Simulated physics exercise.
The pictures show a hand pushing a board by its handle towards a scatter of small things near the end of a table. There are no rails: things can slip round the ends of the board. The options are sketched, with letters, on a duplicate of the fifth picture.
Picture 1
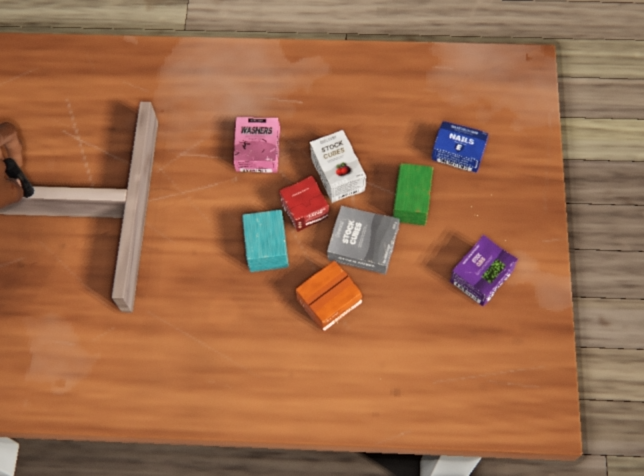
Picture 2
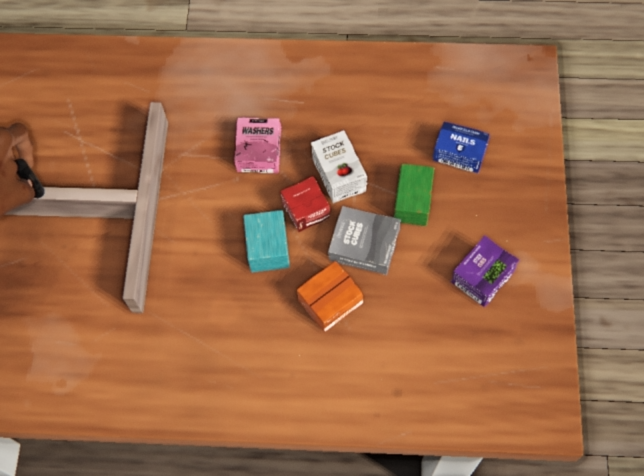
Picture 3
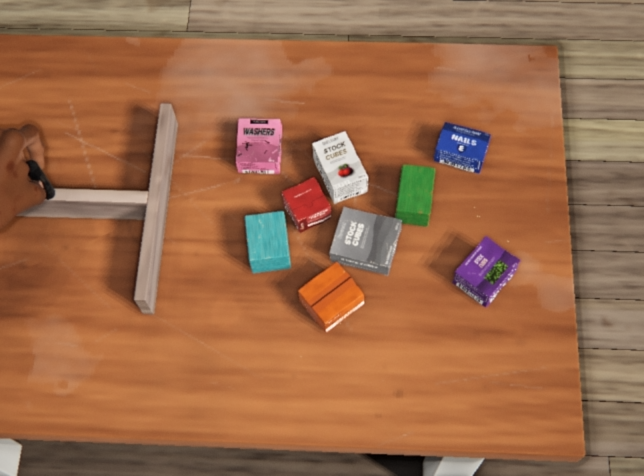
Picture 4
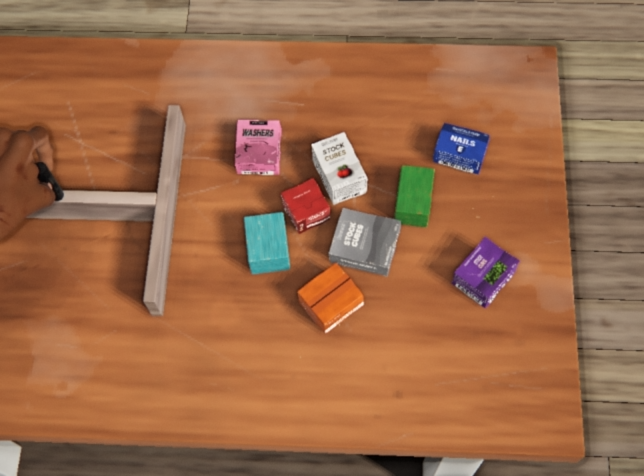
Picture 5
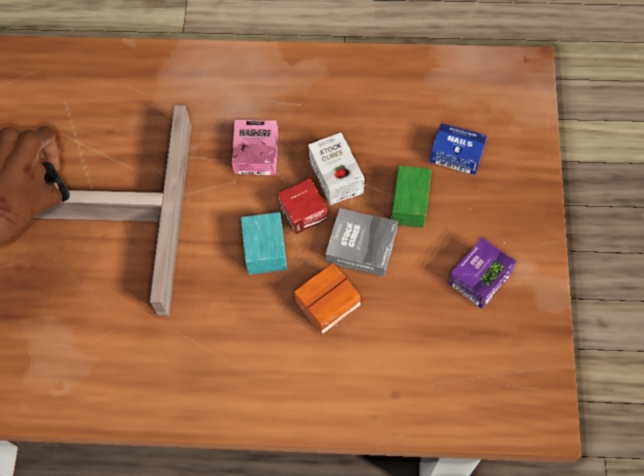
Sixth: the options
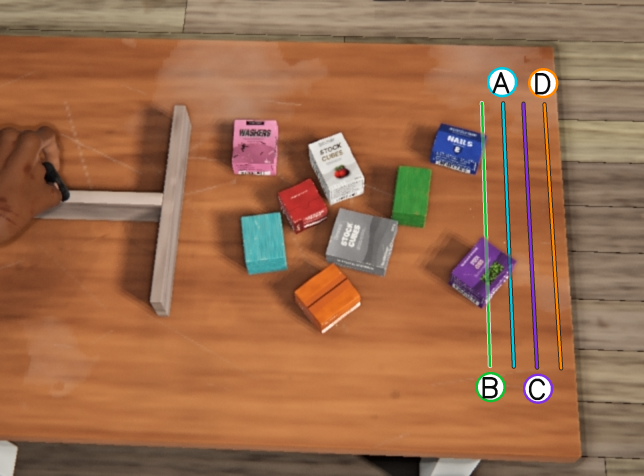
A hand slides a wooden board slightly right across a table toward scattered colourful boxes.
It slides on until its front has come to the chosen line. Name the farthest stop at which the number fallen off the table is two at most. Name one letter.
At B, and not beyond.
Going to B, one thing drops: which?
The green block.
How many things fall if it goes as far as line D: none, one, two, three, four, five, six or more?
In all, six or more.
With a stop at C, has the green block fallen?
By then, yes.
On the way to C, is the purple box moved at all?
By then, yes.
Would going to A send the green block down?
Yes.
On the marked copy, A at (508, 227); B at (486, 226); C at (530, 227); D at (552, 228).
Following B. Soon after the start, board (282, 202); pink box (315, 148); white box (355, 170).
Later, board (396, 205); purple box (523, 283); blue box (504, 141).
In the end, board (486, 208); green block over the edge; purple box (568, 300); one fallen.
As for the rest, A drops five; C drops five; D drops nine.
